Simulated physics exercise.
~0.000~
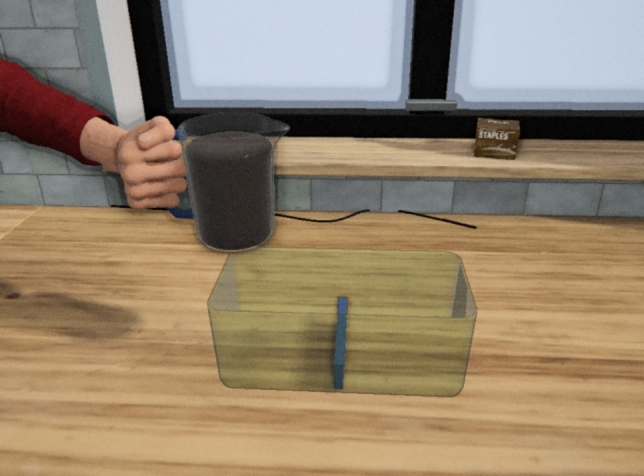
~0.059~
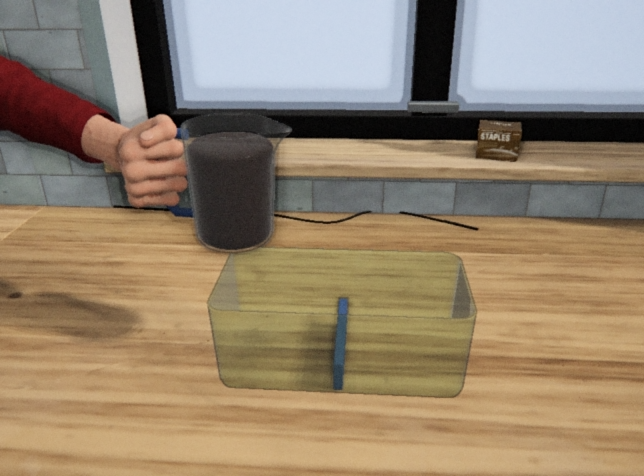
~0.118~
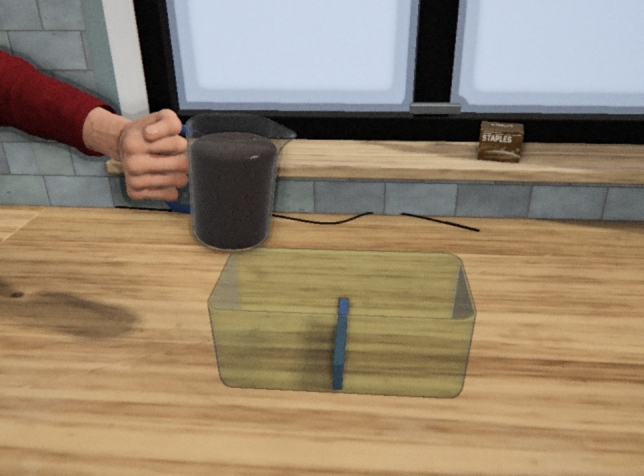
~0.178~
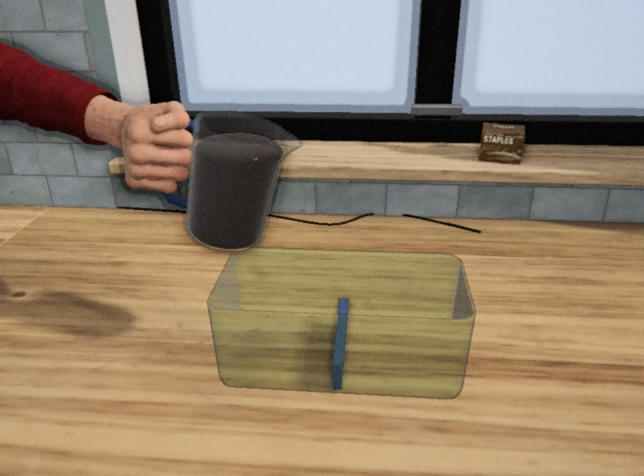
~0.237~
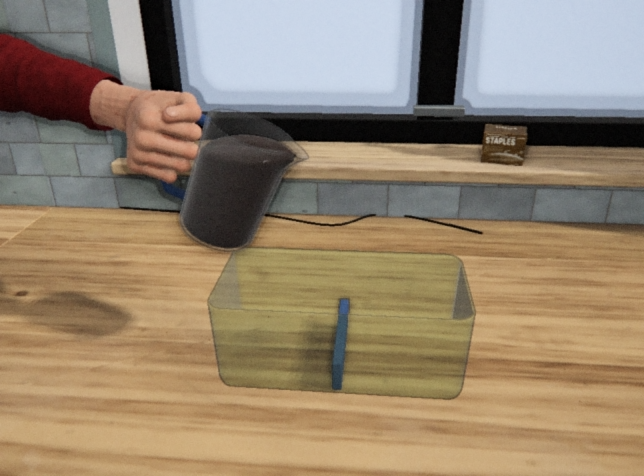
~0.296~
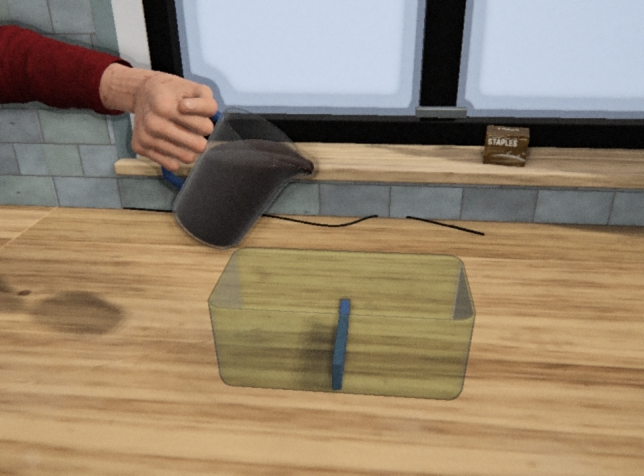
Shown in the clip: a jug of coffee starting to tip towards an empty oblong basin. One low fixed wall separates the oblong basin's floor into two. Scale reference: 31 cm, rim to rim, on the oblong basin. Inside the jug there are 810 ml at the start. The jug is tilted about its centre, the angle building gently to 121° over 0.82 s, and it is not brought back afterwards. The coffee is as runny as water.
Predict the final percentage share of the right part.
Right part: About 46 %.
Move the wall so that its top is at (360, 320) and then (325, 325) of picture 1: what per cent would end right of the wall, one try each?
Result: 15 per cent, then 70 per cent.
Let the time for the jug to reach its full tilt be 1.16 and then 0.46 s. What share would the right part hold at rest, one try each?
Near 60 in a hundred on the first go and near 30 in a hundred on the second.
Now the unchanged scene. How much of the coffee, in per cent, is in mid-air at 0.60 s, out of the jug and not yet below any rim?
Share: Roughly 20 per cent.
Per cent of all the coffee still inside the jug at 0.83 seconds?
Around 7 in a hundred is still there.
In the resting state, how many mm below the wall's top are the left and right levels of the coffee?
Left side: Around 22 mm. Right side: Around 26 mm.
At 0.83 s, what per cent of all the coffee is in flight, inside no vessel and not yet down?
7 per cent, roughly.
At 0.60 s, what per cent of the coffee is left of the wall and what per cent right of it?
Left roughly 3 per cent, right roughly 20.
Then, 0.60 s in, the tilt is 101° and 56 per cent is still to pour, 3 is left of the wall and 21 right of it.
Then, 0.83 s in, the tilt is 121° and 7 per cent is still to pour, 41 is left of the wall and 44 right of it.
Then, 1.06 s in, the tilt is 121° and 0 per cent is still to pour, 52 is left of the wall and 45 right of it.
Then, 1.32 s in, the tilt is 121° and 0 per cent is still to pour, 52 is left of the wall and 46 right of it.
Finally, 52 per cent lies left of the wall, 46 right of it and 2 outside.
